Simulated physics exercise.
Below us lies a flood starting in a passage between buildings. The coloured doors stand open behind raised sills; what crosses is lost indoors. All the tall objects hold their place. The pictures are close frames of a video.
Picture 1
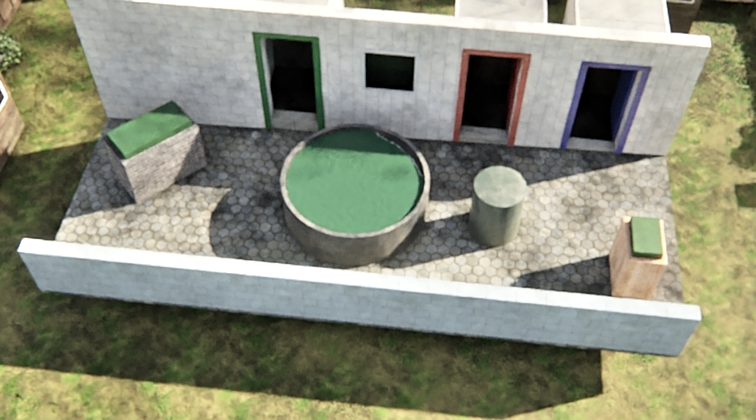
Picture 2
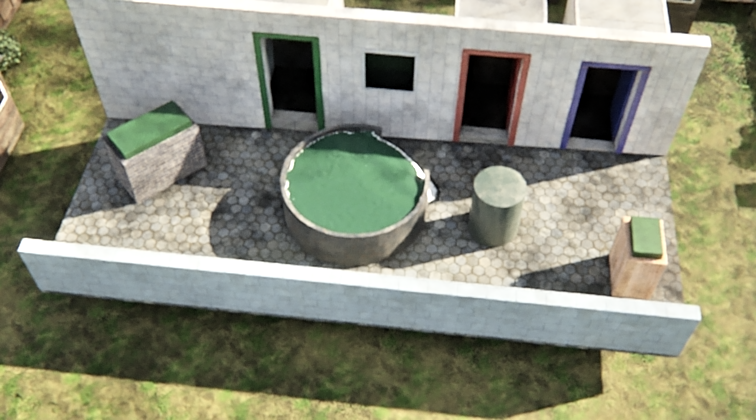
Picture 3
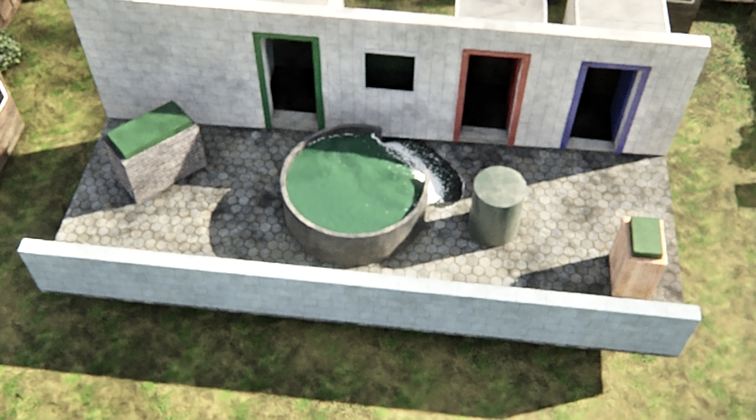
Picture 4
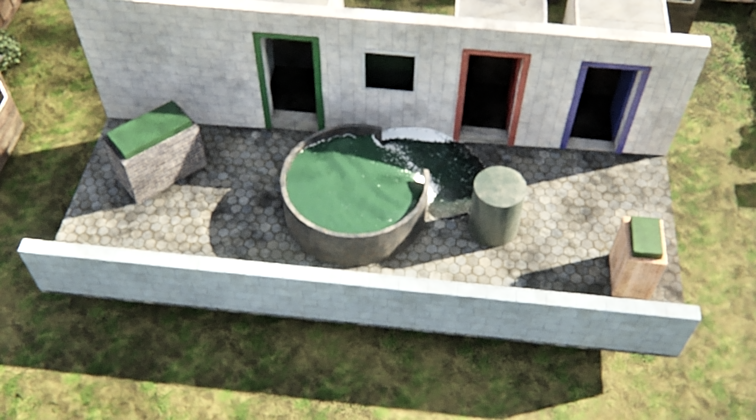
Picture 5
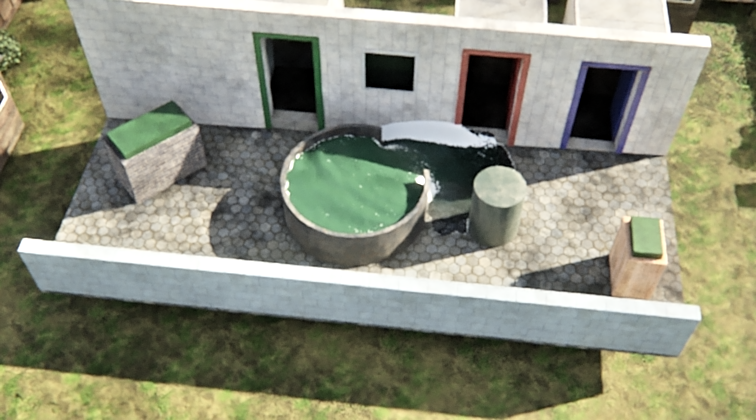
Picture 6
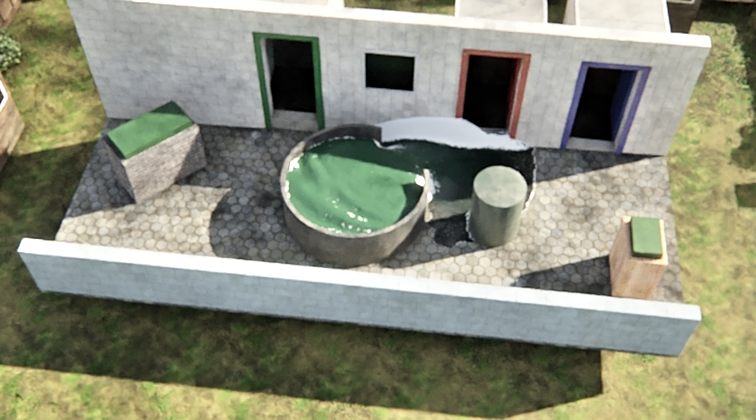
In a paved passage between pale walls, a round pool of green water stands whole and still near green, red and blue doorways. Water then breaks out on its far right side, spreads over the paving along the back wall, and runs behind and around the grey cylinder, while the pool's surface ripples.
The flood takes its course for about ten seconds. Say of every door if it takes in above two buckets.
In the end: The red door floods; the green door holds within the limit; the blue door floods.
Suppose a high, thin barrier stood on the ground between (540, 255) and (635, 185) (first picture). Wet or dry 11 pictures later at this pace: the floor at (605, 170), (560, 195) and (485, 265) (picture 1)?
In that order: Under water, flooded, no water.
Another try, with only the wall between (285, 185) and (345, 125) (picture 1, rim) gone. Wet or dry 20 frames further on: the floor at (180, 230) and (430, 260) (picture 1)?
As listed: Flooded, free of water.
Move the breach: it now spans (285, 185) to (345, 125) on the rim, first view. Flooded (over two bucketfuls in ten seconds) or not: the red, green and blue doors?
My reading: The red door holds, the green door is over, the blue door stays under.
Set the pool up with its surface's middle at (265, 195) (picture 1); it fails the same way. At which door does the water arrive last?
The one in blue.
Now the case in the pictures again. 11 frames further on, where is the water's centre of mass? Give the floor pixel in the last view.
Around (406, 193).
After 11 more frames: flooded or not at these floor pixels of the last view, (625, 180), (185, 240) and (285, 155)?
In that order: Flooded, dry, covered.
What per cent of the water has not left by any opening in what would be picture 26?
Near 78 in a hundred.
A moment on, water covers 25 % of the floor; the red door over two buckets in, the green door wet at the sill, nothing in, the blue door wet at the sill, nothing in.
Next, water covers 40 % of the floor; the red door over two buckets in, the green door wet at the sill, nothing in, the blue door under two buckets in.
Then, water covers 50 % of the floor; the red door over two buckets in, the green door wet at the sill, nothing in, the blue door over two buckets in.
Later, water covers 70 % of the floor; the red door far over two buckets in, the green door wet at the sill, nothing in, the blue door over two buckets in.
In the end, water covers 80 % of the floor; the red door far over two buckets in, the green door wet at the sill, nothing in, the blue door over two buckets in.
